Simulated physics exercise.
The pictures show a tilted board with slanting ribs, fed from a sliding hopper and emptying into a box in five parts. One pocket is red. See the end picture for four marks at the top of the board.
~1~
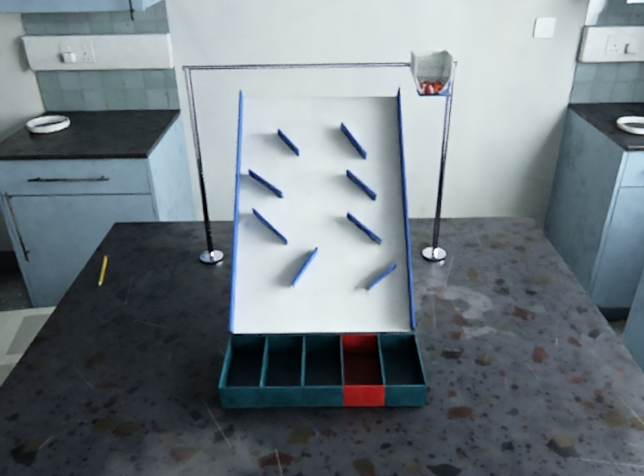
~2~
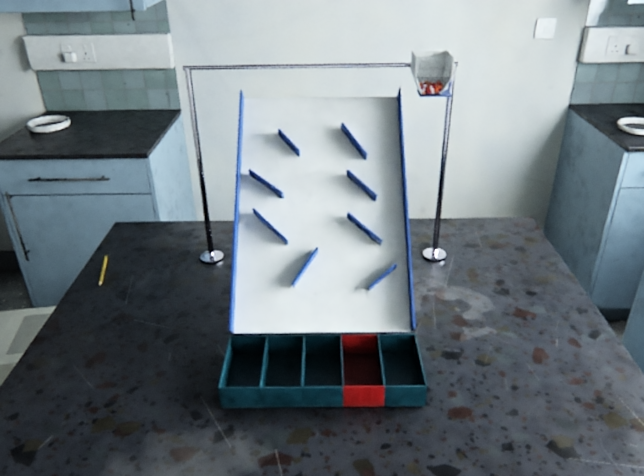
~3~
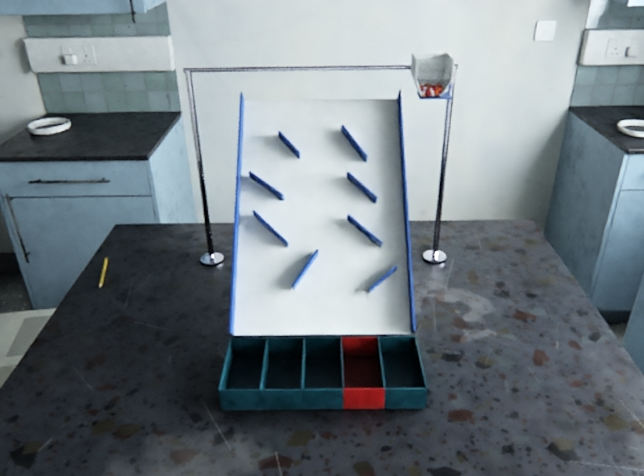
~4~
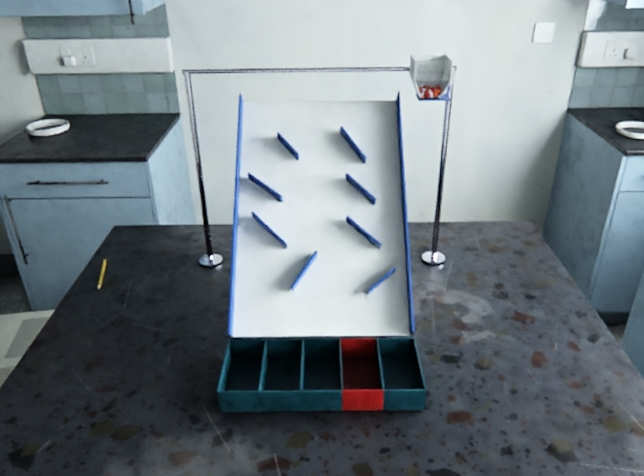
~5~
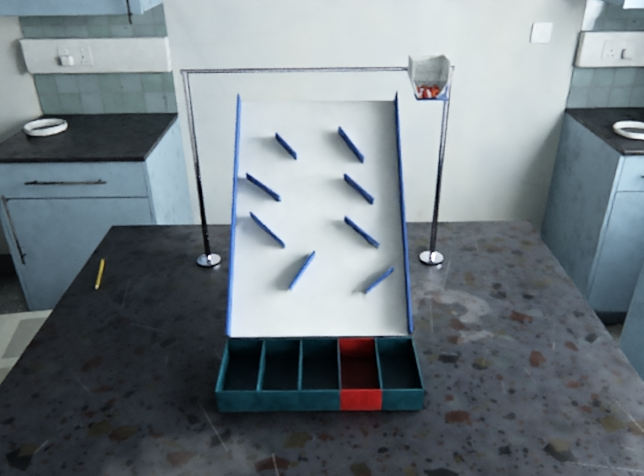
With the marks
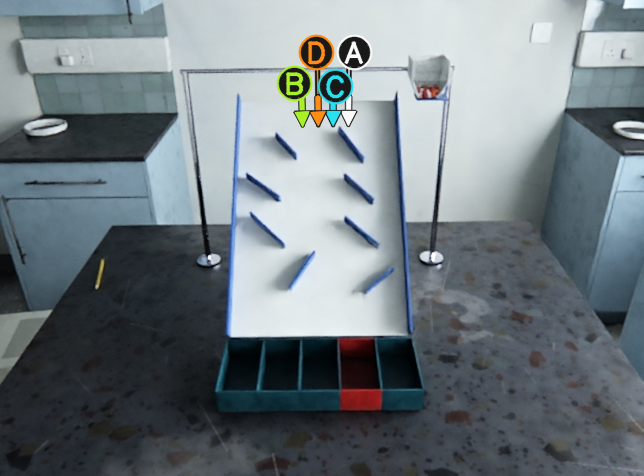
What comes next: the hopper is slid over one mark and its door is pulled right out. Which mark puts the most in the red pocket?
B is best.
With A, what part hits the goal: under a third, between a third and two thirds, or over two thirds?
Mark A gives under a third.
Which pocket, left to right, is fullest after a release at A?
The fifth from the left.
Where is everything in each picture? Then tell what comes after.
Hopper at (430, 85), round plastic beads, door shut, in the first frame.
Ribs (279, 129) to (299, 150), (342, 123) to (367, 155), (249, 169) to (283, 193), in the second frame.
Ribs (348, 172) to (377, 198), (253, 211) to (287, 242), (348, 215) to (382, 243), in the third frame.
Ribs (292, 288) to (316, 251), (368, 291) to (395, 268), in the fourth frame.
Red pocket at (361, 399), number 4 of 5 from the left, in the fifth frame.
On the marked copy, mark A meets the board at (348, 120); mark B meets the board at (302, 121); mark C meets the board at (333, 120); mark D meets the board at (318, 120).
Choosing A, a small part in the red pocket, about two thirds in other pockets, about a quarter outside the box.
Choosing B, about a third in the red pocket, about half in other pockets, about a quarter outside the box.
Choosing C, a small part in the red pocket, about two thirds in other pockets, about a quarter outside the box.
Choosing D, about a quarter in the red pocket, about two thirds in other pockets, a small part outside the box.
